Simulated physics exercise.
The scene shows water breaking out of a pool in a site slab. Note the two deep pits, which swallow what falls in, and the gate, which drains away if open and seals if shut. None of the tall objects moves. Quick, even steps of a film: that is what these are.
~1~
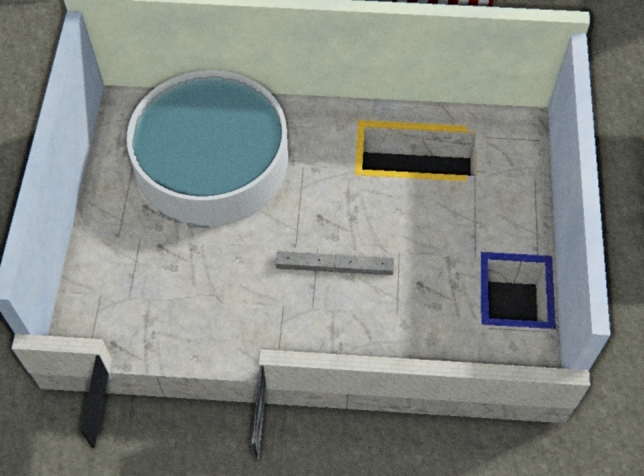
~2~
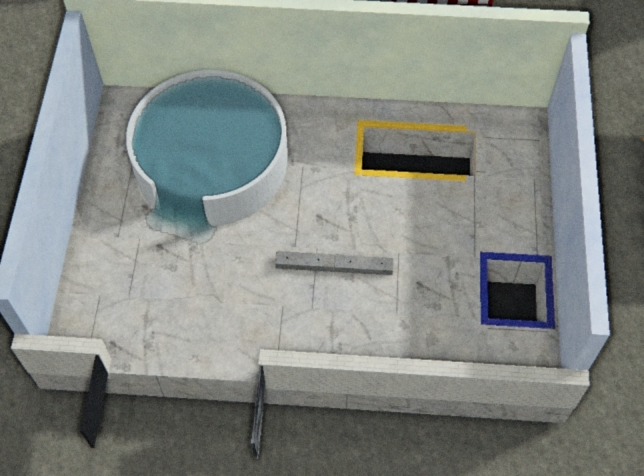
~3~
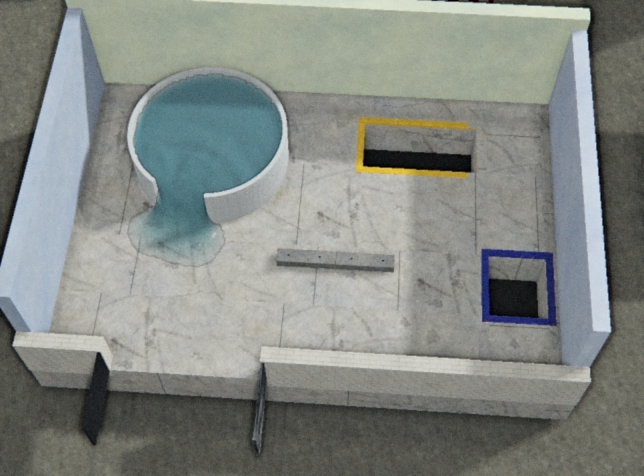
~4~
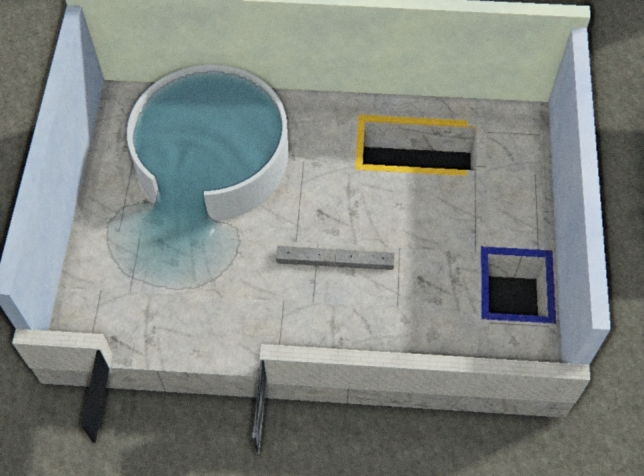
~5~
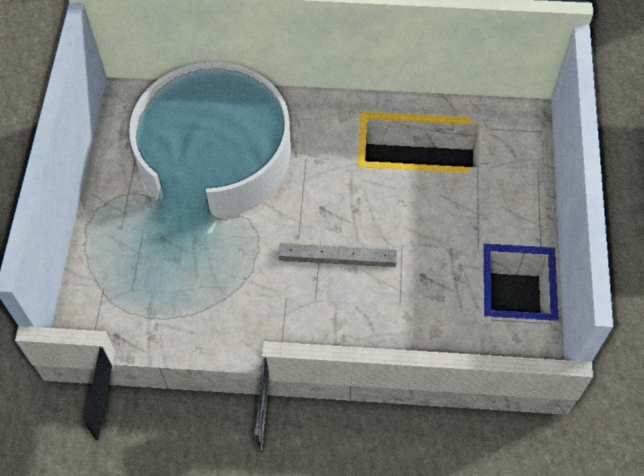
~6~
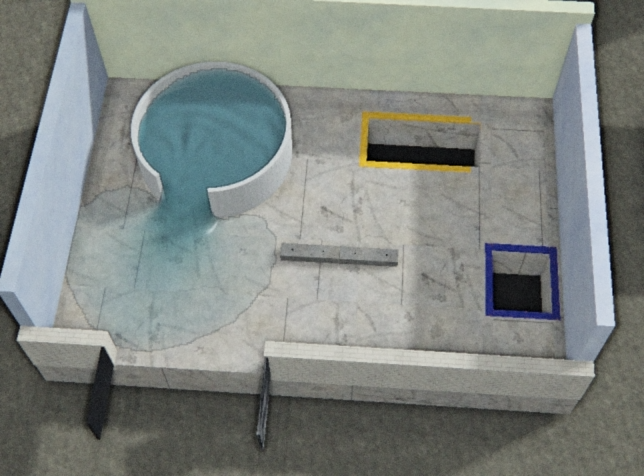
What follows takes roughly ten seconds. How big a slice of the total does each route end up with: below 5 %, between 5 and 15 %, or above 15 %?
At the end, the gate ends up high - past fifteen per cent. The yellow pit ends up low - beneath five per cent. The blue pit ends up low - beneath five per cent.
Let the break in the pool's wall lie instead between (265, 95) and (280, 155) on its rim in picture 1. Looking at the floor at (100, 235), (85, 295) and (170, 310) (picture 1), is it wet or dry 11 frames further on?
Point 1: Unwetted; point 2: Unwetted; point 3: Unwetted.
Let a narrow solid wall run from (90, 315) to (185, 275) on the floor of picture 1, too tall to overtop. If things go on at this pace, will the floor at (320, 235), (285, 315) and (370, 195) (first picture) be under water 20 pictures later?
As the points were listed, they come out free from flooding, taken by the flood, and finally free from flooding.
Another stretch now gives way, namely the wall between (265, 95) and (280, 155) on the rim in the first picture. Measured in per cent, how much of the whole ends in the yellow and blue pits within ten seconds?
The yellow pit gets 55 per cent and the blue pit 15 per cent.
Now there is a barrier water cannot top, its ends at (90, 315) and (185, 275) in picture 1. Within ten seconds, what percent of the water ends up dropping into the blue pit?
Roughly 20 per cent ends up in the blue pit.
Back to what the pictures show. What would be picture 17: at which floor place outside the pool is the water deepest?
I would choose the pixel (50, 346).
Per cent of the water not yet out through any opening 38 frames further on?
My figure: Some 62 per cent.
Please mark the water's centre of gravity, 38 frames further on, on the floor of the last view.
Around pixel (187, 202).
A moment on, water covers 25 % of the floor; the gate 3 %, the yellow pit 0 %, the blue pit 0 %.
Next, water covers 30 % of the floor; the gate 10 %, the yellow pit 0 %, the blue pit 0 %.
Then, water covers 35 % of the floor; the gate 22 %, the yellow pit 0 %, the blue pit 0 %.
Later, water covers 40 % of the floor; the gate 38 %, the yellow pit 0 %, the blue pit 0 %.
In the end, water covers 55 % of the floor; the gate 53 %, the yellow pit 0 %, the blue pit 1 %.
